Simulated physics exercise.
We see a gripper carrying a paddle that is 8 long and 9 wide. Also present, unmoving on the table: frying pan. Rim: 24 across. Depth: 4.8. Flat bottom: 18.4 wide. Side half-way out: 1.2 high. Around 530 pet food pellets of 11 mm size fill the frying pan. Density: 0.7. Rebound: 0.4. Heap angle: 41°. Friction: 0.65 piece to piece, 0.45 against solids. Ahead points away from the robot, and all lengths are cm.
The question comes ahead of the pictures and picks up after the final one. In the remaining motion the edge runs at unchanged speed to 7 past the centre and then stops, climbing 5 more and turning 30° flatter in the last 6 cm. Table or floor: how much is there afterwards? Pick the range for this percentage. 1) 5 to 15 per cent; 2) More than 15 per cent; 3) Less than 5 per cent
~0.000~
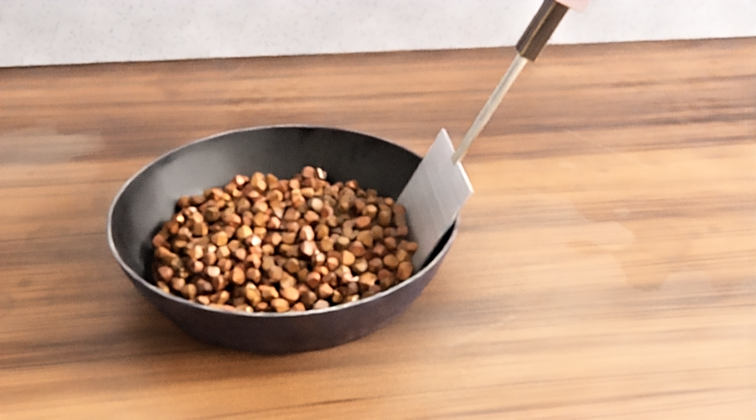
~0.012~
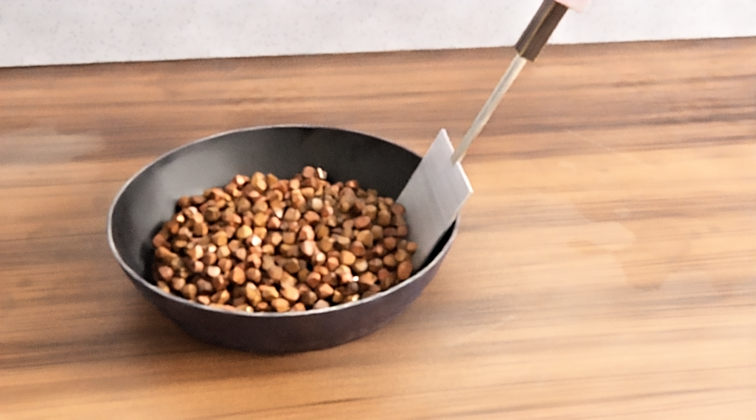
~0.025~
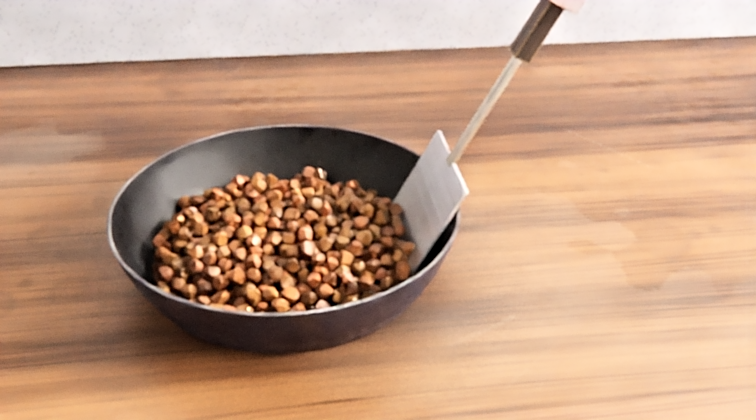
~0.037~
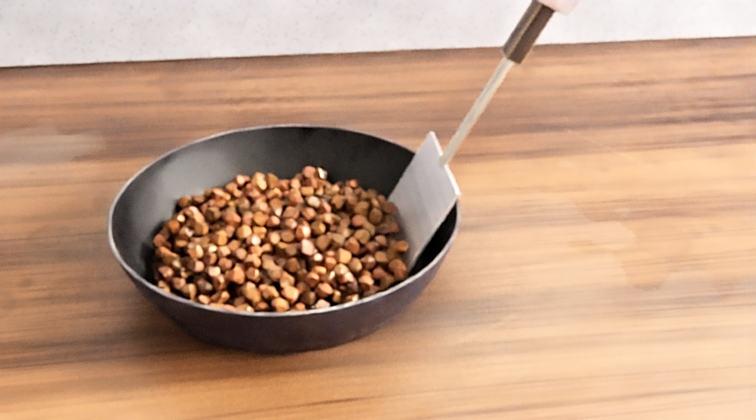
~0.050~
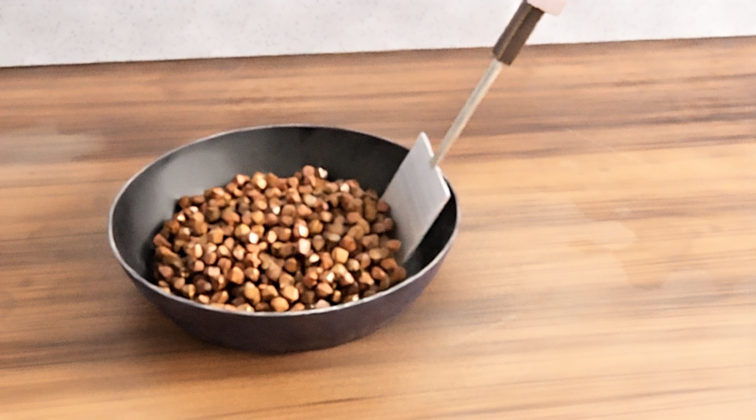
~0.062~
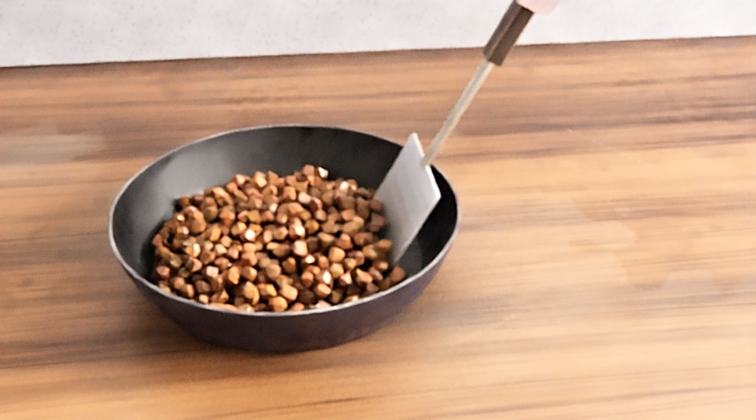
Answer: 1.
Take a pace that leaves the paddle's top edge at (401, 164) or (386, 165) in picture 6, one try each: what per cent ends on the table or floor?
Estimates: About 20 %, about 25 %.
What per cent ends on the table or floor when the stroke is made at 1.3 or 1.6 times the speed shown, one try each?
I'd say near 15 and then near 20 per cent.
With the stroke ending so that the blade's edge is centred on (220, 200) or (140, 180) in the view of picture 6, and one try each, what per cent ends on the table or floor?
First try roughly 0 percent, second roughly 30 percent.
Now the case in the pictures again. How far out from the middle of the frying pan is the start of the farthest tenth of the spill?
20 cm.
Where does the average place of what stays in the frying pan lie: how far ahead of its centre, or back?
It sits near 5.0 centimetres ahead of centre.
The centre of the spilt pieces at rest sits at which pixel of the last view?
(63, 263).
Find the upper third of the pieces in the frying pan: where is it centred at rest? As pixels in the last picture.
Close to pixel (165, 225).
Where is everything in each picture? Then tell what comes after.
In the first frame, paddle top edge at (457, 158), sloping 62°; upper third of the load around (295, 237), from x 160 to 410, top at y 175; 526 in the frying pan.
In the second frame, paddle top edge at (457, 158), sloping 62°; upper third of the load around (295, 236), from x 160 to 415, top at y 175.
In the third frame, paddle top edge at (452, 159), sloping 62°; upper third of the load around (296, 236), from x 160 to 410, top at y 175.
In the fourth frame, paddle top edge at (444, 161), sloping 62°; upper third of the load around (295, 234), from x 160 to 410, top at y 175.
In the fifth frame, paddle top edge at (435, 162), sloping 62°; upper third of the load around (299, 233), from x 160 to 410, top at y 175.
In the sixth frame, paddle top edge at (426, 163), sloping 62°; upper third of the load around (293, 231), from x 160 to 410, top at y 170; 526 in the frying pan.
By 0.15 s, sloping 62°, highest piece 4 above the table; 526 in the frying pan.
By 0.24 s, sloping 49°, highest piece 6 above the table; 526 in the frying pan.
By 0.48 s, sloping 32°, highest piece 7 above the table; 486 in the frying pan, 33 on the table or floor, 7 on the blade or in flight.
By 1.53 s, sloping 32°, highest piece 6 above the table; 485 in the frying pan, 41 on the table or floor.
Final count, 485 in the frying pan, 41 on the table or floor. That is 8 % on the table or floor.
